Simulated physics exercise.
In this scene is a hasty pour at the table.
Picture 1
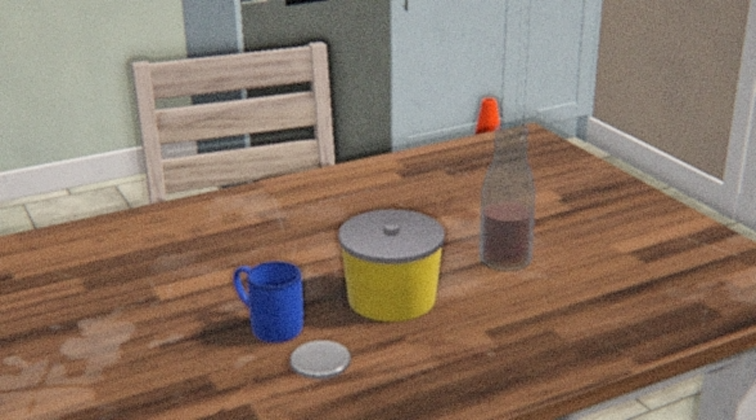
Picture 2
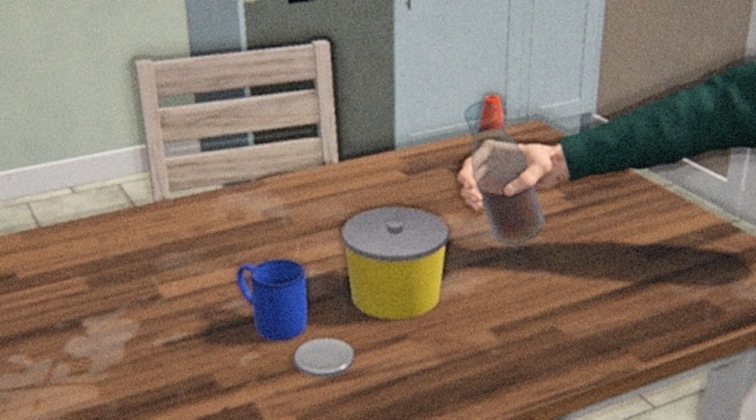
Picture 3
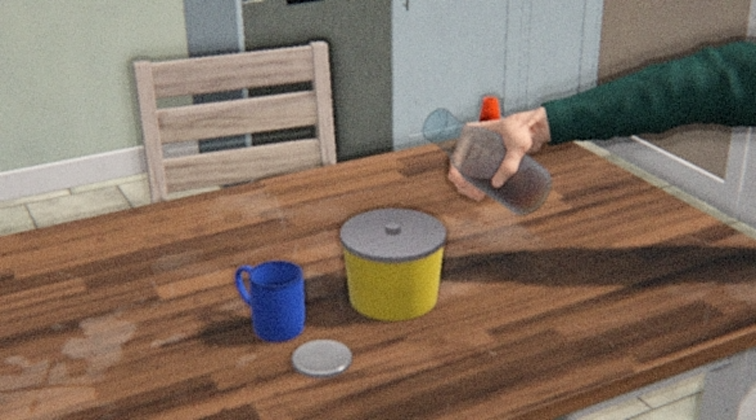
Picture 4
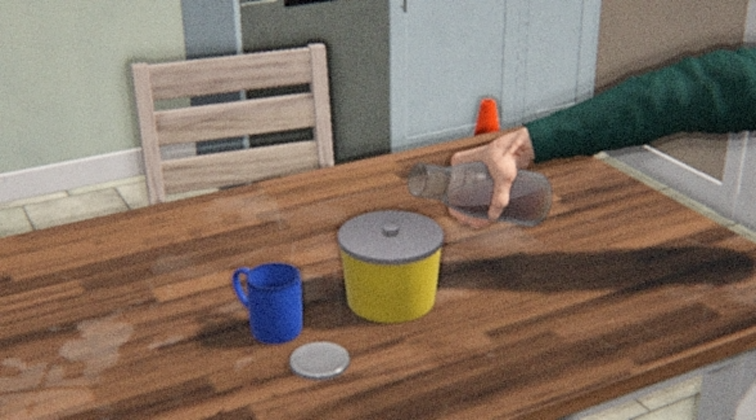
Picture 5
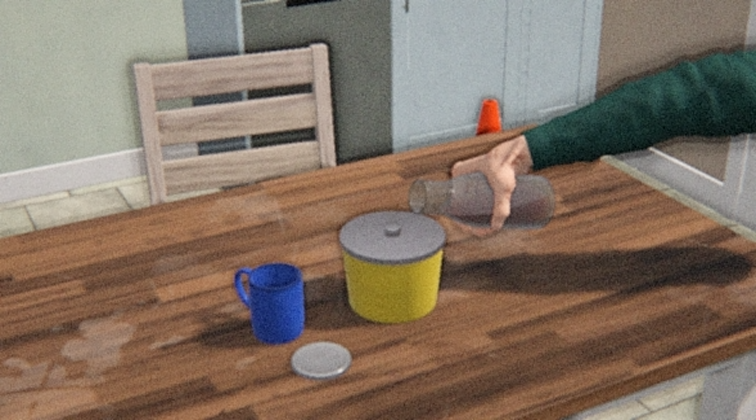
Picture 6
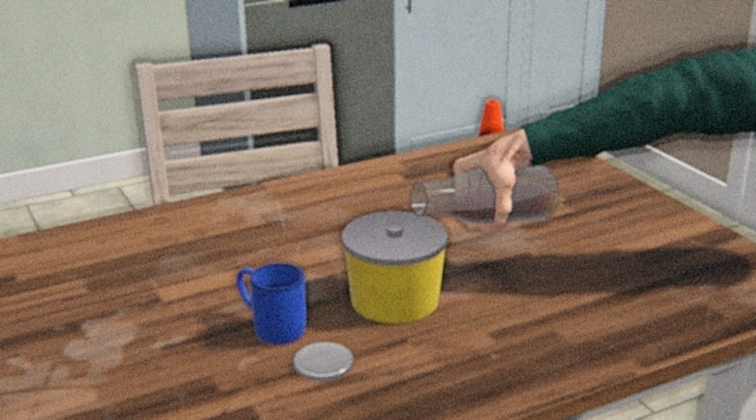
A hand in a dark green sleeve reaches in from the right over a wooden table, seen from slightly above, with a pale slatted chair behind it. A blue mug, a small pale disc and a yellow tub with a grey lid stand near a clear bottle partly filled with dark liquid. The hand lifts the bottle and tilts it leftward until it lies nearly level, with no stream leaving it, while the view shifts very slightly.
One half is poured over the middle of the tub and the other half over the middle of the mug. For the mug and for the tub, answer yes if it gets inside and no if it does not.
Mug: Yes; tub: No.
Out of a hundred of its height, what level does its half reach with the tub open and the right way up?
15 %, roughly.
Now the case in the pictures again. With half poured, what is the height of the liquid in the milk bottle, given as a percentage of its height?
Estimate: Around 20 per cent of the height.
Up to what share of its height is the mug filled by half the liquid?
Close to 65 in a hundred, I think.
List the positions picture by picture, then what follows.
In the first picture, before the pour; milk bottle (508, 193) about a third full; tub (392, 270) with its lid on; mug (276, 305) open.
In the second picture, the milk bottle is on its way; milk bottle (500, 169) tipped 20° with all of its load; tub (395, 267) with its lid on.
In the third picture, tilting; milk bottle (483, 158) tipped 50° with all of its load; mug (278, 304) open.
In the fourth picture, no stream yet; milk bottle (476, 190) tipped 70° with all of its load; tub (391, 271) with its lid on.
In the fifth picture, still nothing leaves it; milk bottle (478, 200) tipped 75° with all of its load; mug (277, 306) open.
In the sixth picture, on the point of pouring; milk bottle (481, 196) tipped 80° with all of its load; tub (395, 271) with its lid on; mug (279, 306) open.
A moment on, it hits the lid of the tub and runs off.
Further on, the iced tea goes into the mug.
When it is over, the tub is empty, in a puddle; the mug has its share inside.
